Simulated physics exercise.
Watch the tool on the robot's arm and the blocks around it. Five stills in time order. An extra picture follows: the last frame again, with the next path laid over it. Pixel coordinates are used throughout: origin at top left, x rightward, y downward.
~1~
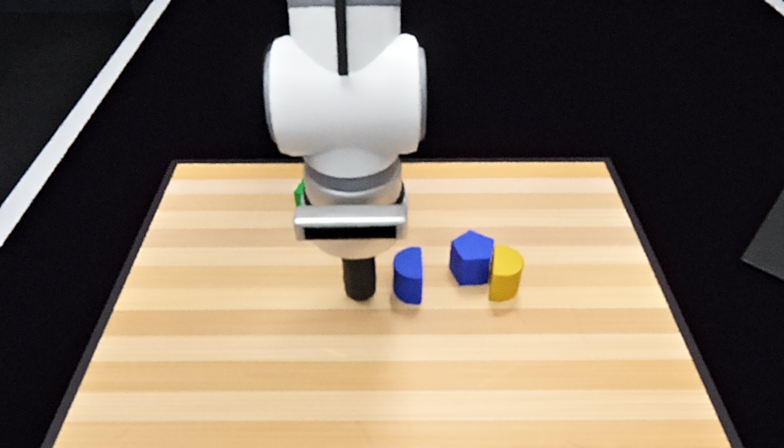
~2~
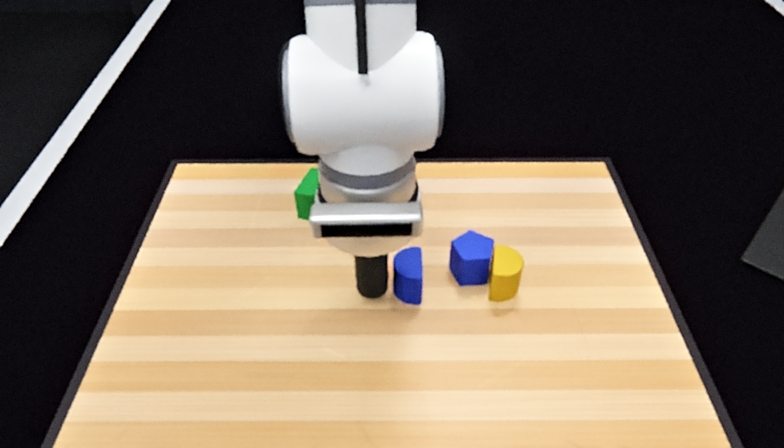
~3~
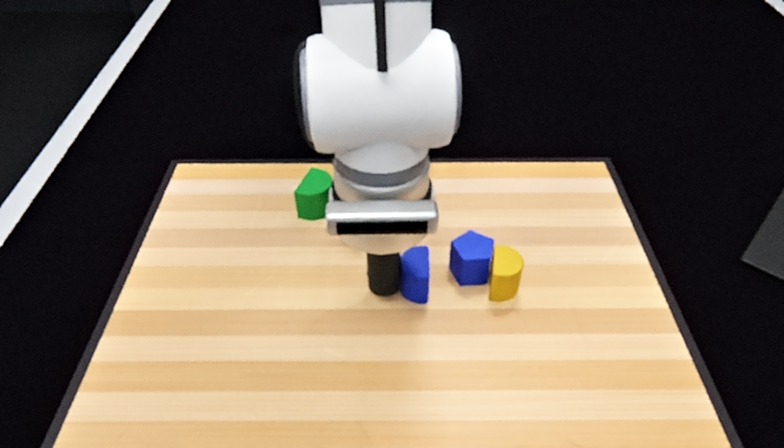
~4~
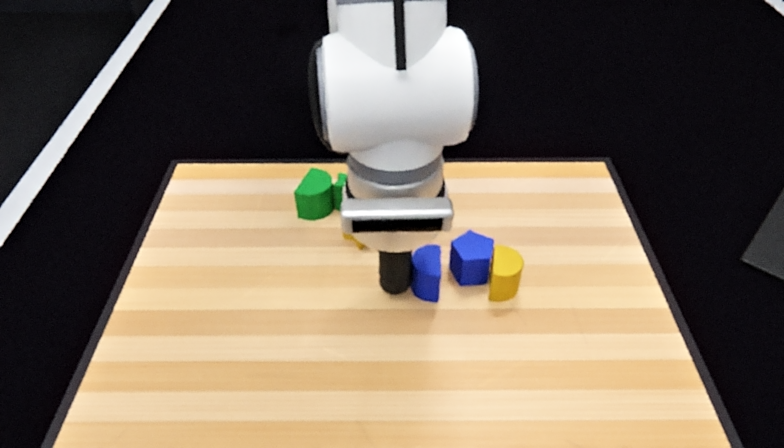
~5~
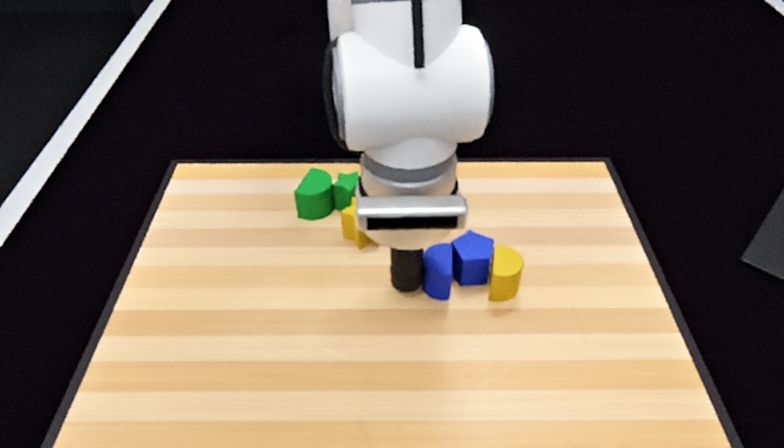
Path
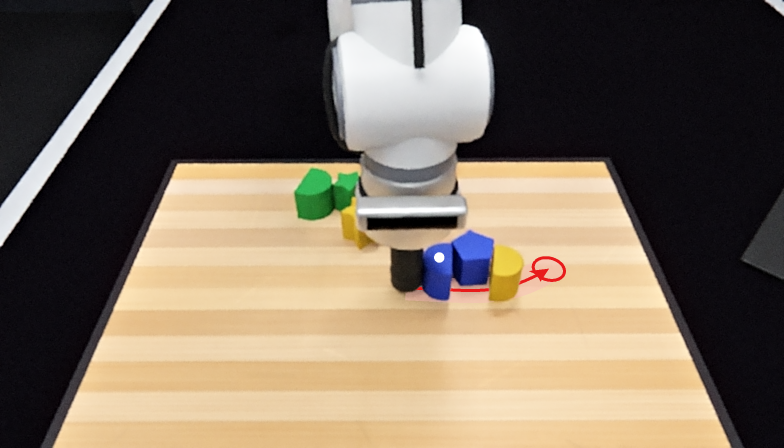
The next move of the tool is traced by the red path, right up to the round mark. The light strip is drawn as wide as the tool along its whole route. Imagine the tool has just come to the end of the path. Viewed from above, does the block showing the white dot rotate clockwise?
No, I don't think so.
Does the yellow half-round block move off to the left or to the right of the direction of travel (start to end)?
Gets pushed right.
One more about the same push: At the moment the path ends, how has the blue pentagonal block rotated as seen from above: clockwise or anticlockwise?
From the top, the block rotates counterclockwise.
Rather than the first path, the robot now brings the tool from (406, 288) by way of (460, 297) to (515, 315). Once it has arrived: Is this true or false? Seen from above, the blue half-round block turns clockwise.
The statement is incorrect.
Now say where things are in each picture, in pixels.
In the first picture, tip of the tool (361, 289), middles of tops, yellow star-shaped block hidden, blue half-round block (410, 262), blue pentagonal block (474, 245), yellow half-round block (507, 260).
In the second picture, tool (372, 287), nothing pushed.
In the third picture, tool (384, 285), blue half-round block (416, 261).
In the fourth picture, tool (395, 283), blue half-round block (428, 259).
In the fifth picture, tool (406, 281), yellow star-shaped block partly hidden, blue half-round block (439, 258), blue pentagonal block (474, 245), yellow half-round block (507, 260).
The line goes from (406, 288) by way of (458, 290) and (508, 286) to (549, 269); the dot is on the blue half-round block.
On the path given first. One third of the way, tool (459, 284); blue half-round block (486, 250), turned 50° anticlockwise; blue pentagonal block (498, 229), turned 25° anticlockwise; yellow half-round block (522, 262), turned 25° clockwise.
Two thirds of the way, tool (511, 280); blue half-round block (525, 238), turned 105° anticlockwise; blue pentagonal block (507, 218), turned 75° anticlockwise; yellow half-round block (556, 262), turned 55° clockwise.
At the end, tool (551, 262); yellow star-shaped block unmoved; blue half-round block (548, 219), turned 160° anticlockwise; blue pentagonal block (508, 215), turned 95° anticlockwise; yellow half-round block (589, 262), turned 120° clockwise.
